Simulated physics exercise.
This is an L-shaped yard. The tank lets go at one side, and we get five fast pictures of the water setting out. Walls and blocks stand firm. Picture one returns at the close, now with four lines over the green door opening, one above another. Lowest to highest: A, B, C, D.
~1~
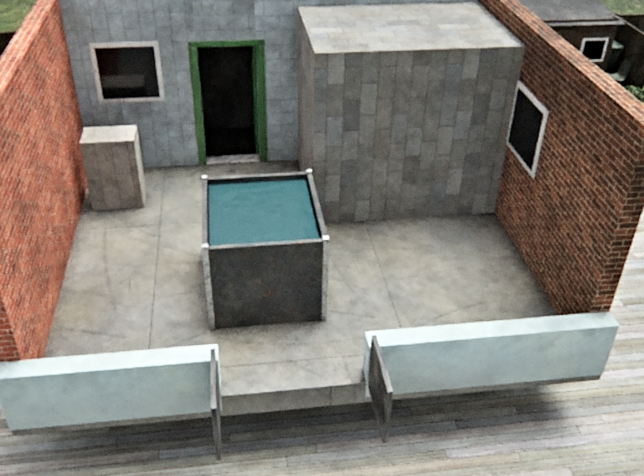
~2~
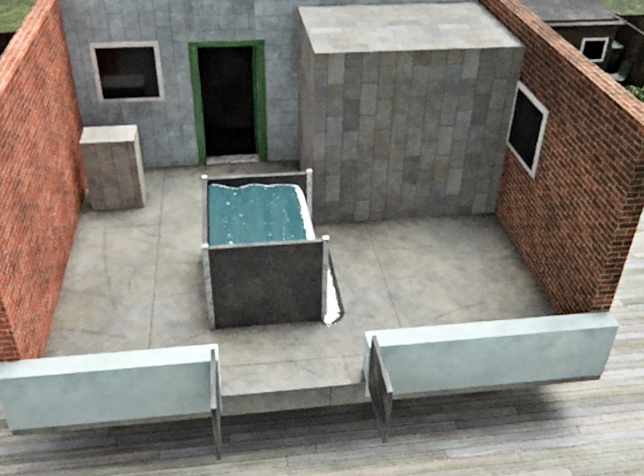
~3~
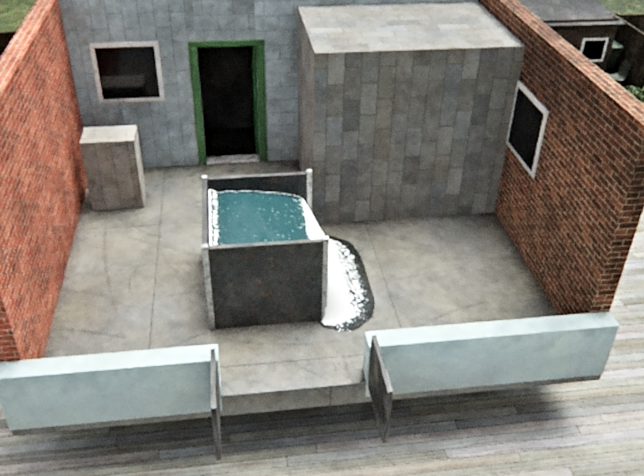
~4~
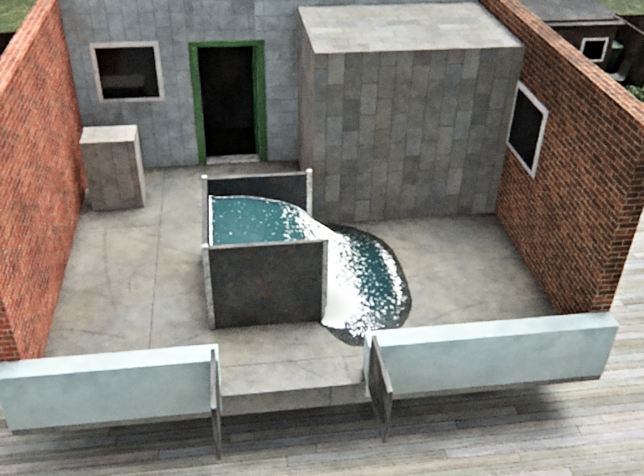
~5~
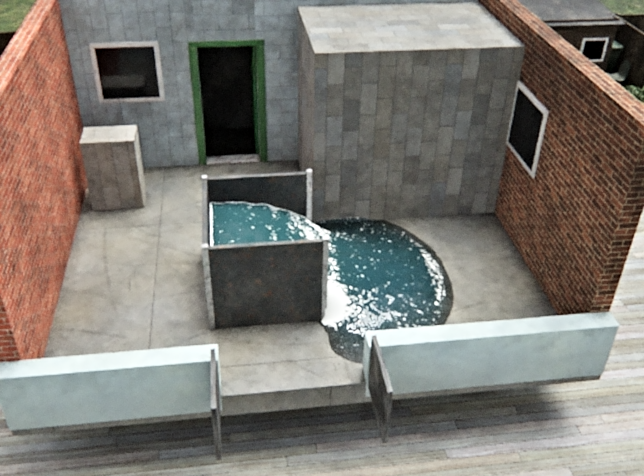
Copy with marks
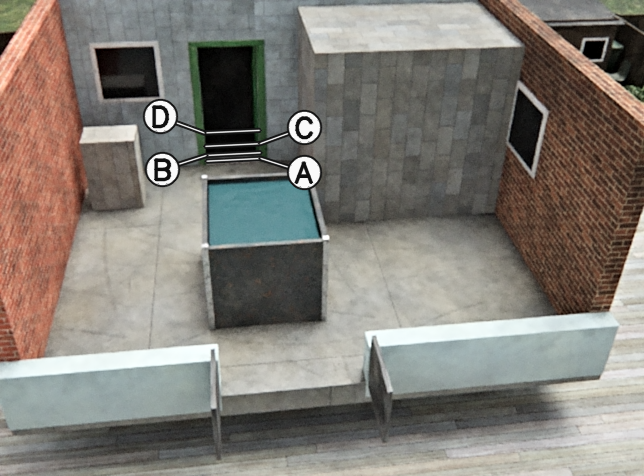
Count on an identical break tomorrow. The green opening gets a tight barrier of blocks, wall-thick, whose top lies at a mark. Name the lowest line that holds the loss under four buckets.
That is mark A.
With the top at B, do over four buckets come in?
No, not at all.
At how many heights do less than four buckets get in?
All of the four.
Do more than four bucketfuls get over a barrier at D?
No, not at all.
On the marked copy, A at (233, 159); B at (233, 154); C at (232, 145); D at (232, 131); from the bottom up A, B, C, D.
Choosing A, a splash gets over, under a bucket.
Choosing B, nothing gets over.
Choosing C, nothing gets over.
Choosing D, nothing gets over.
